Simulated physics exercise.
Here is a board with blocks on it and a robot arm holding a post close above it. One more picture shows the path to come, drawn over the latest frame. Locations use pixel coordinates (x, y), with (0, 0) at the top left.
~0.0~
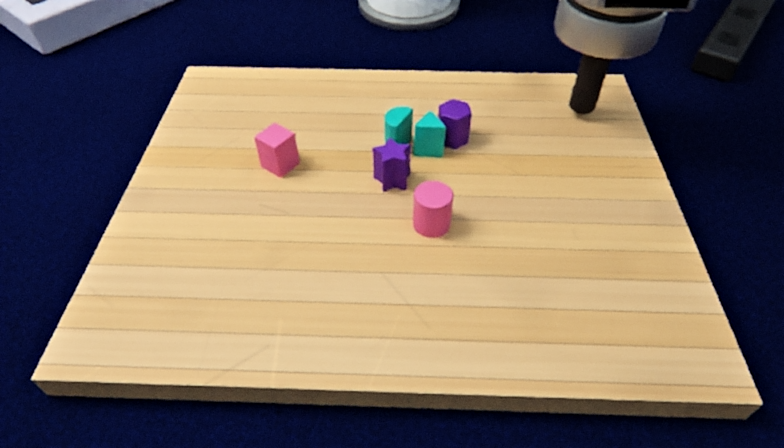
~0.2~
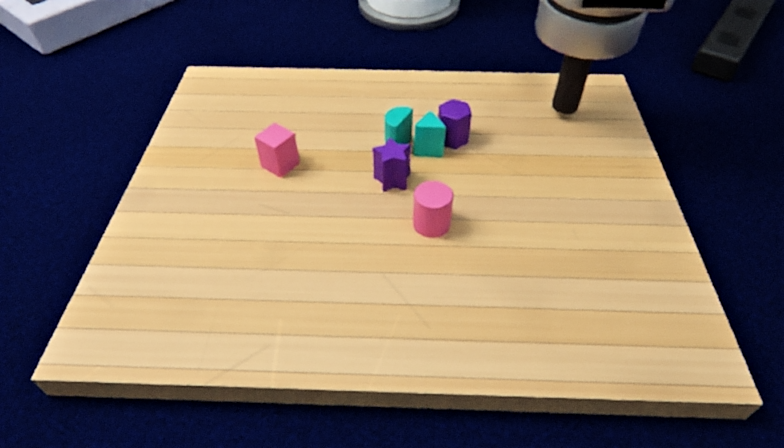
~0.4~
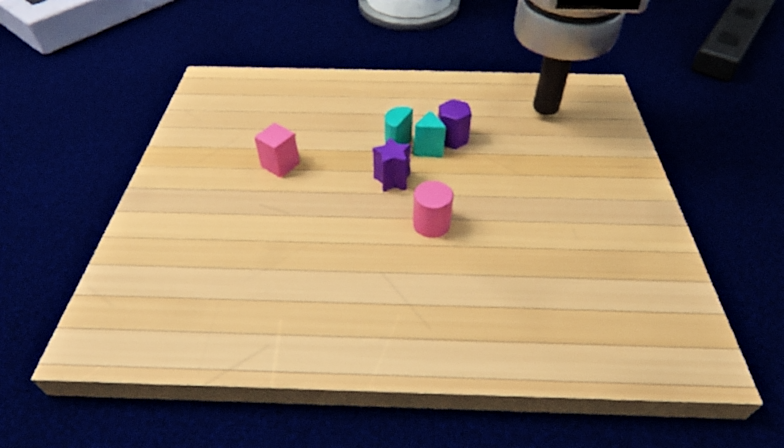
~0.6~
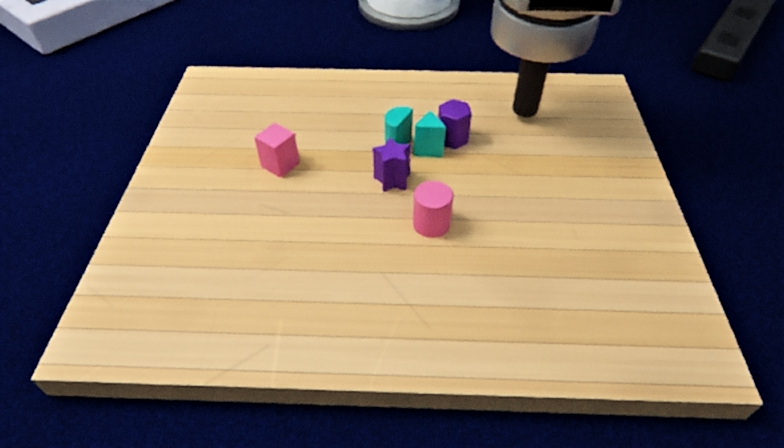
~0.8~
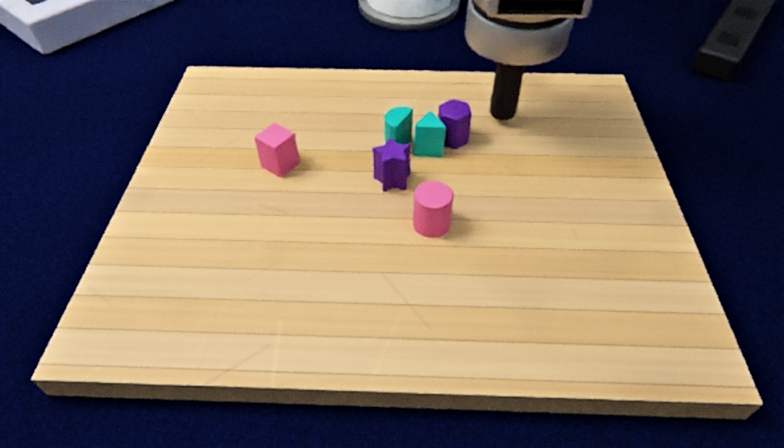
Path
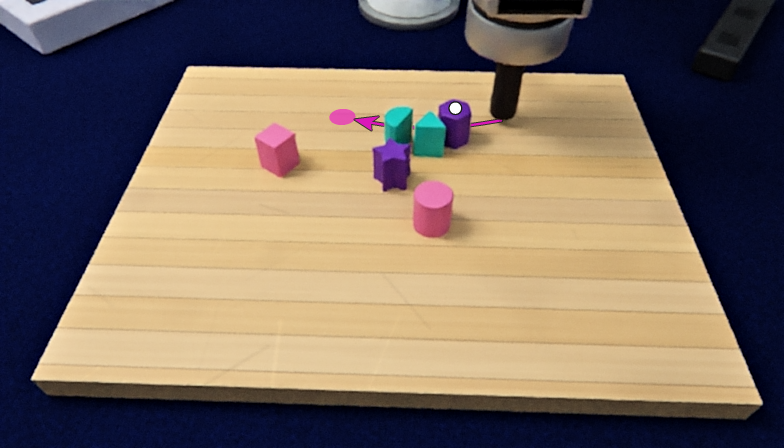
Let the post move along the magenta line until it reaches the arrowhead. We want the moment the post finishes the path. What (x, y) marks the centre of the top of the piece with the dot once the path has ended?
The middle of its top is at (441, 116).
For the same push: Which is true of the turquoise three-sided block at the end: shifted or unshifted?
My prediction: It moves.
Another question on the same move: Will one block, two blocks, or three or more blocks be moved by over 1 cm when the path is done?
Put simply, two blocks are moved more than 1 cm.
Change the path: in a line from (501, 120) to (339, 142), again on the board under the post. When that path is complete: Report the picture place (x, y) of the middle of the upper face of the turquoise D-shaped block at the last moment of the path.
Top centre: (370, 127).
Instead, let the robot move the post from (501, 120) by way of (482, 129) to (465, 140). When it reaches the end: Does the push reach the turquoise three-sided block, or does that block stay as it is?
By then it is displaced.
Drawn move, from (501, 120) via (449, 127) and (394, 126), ending at (342, 117); the dot is on the purple six-sided block.
On the path given first. One third of the way, post (449, 120); turquoise three-sided block (423, 125); purple six-sided block (445, 114).
Two thirds of the way, post (393, 119); turquoise three-sided block (421, 127); purple six-sided block (441, 116), turned 20° anticlockwise.
At the end, post (342, 110); turquoise D-shaped block still; turquoise three-sided block (421, 127); purple six-sided block (441, 116), turned 20° anticlockwise.
